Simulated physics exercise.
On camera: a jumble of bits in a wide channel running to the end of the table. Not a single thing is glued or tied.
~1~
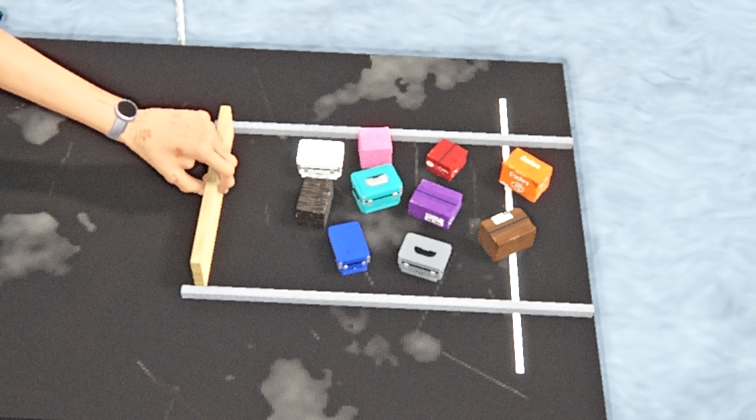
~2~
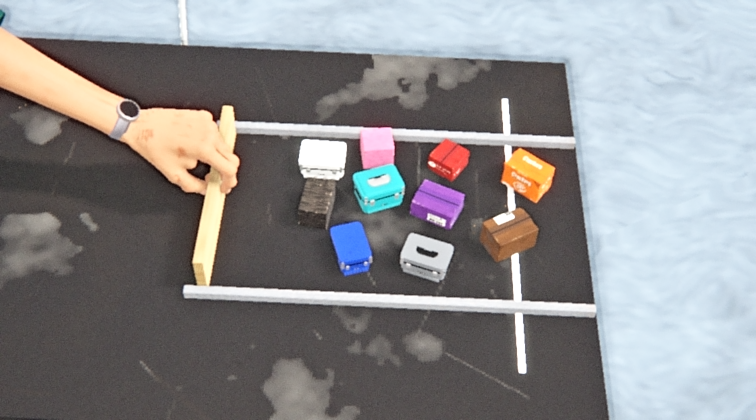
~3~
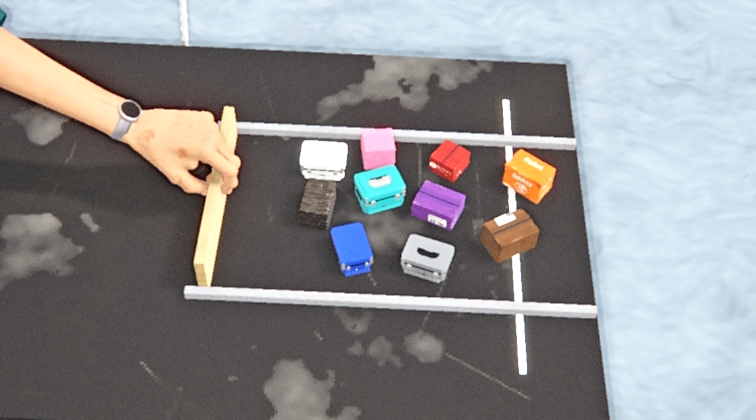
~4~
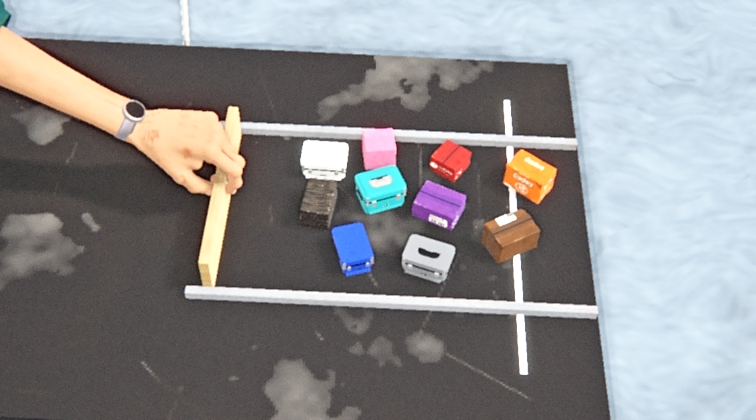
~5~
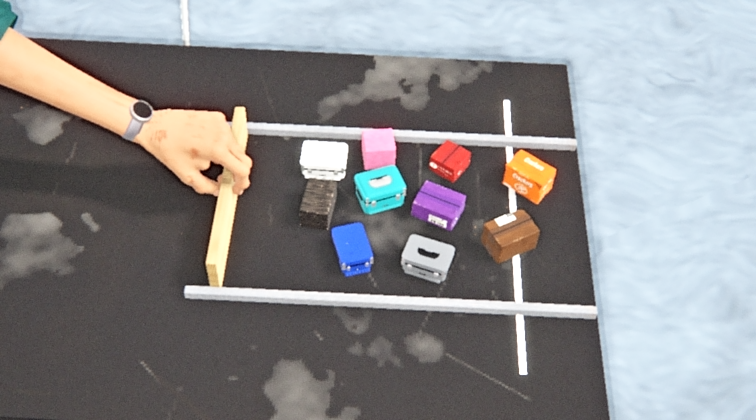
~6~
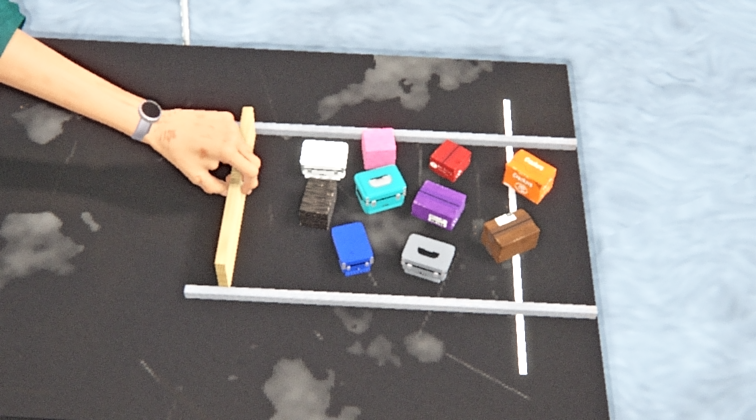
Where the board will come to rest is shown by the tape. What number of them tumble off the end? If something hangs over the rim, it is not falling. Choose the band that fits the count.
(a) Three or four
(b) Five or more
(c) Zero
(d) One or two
Answer: A.
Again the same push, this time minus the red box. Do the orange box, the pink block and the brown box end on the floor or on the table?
Orange box: Over the edge; pink block: Still there; brown box: Over the edge.
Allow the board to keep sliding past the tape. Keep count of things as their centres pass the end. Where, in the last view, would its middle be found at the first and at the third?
Roughly (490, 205) and then roughly (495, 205).
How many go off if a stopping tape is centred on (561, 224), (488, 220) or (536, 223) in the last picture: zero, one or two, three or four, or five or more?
Lab note - count per position: 5 or more; not one; 5 or more.
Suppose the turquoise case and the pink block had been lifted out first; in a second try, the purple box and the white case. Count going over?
Tally per try: 2 / 2.
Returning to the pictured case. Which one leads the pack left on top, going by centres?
The pink block finishes nearest.
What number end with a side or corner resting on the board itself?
That number would be 3.
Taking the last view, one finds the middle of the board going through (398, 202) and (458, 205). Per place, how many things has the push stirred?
At that stage 9; at the next, 10.
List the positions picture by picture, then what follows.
In the first picture, orange box (526, 175); brown box (507, 234); red box (447, 159); board (214, 193); tape (510, 221).
In the second picture, brown box (509, 235); black block (317, 203).
In the third picture, red box (450, 161); board (217, 194).
In the fourth picture, orange box (530, 176); pink block (379, 149).
In the fifth picture, brown box (510, 236); purple box (439, 205).
In the sixth picture, orange box (529, 176); brown box (510, 236); red box (450, 161); board (237, 194); tape (514, 222).
Early on, none off yet; orange box at rest near (529, 176); brown box at rest near (510, 236); red box at rest near (450, 161).
A while later, none off yet; orange box travelled a little near (542, 180); brown box travelled a little near (530, 248); red box travelled well along near (511, 158).
Finally, the number that fall off is three or four; lost, purple box, red box, brown box and orange box.
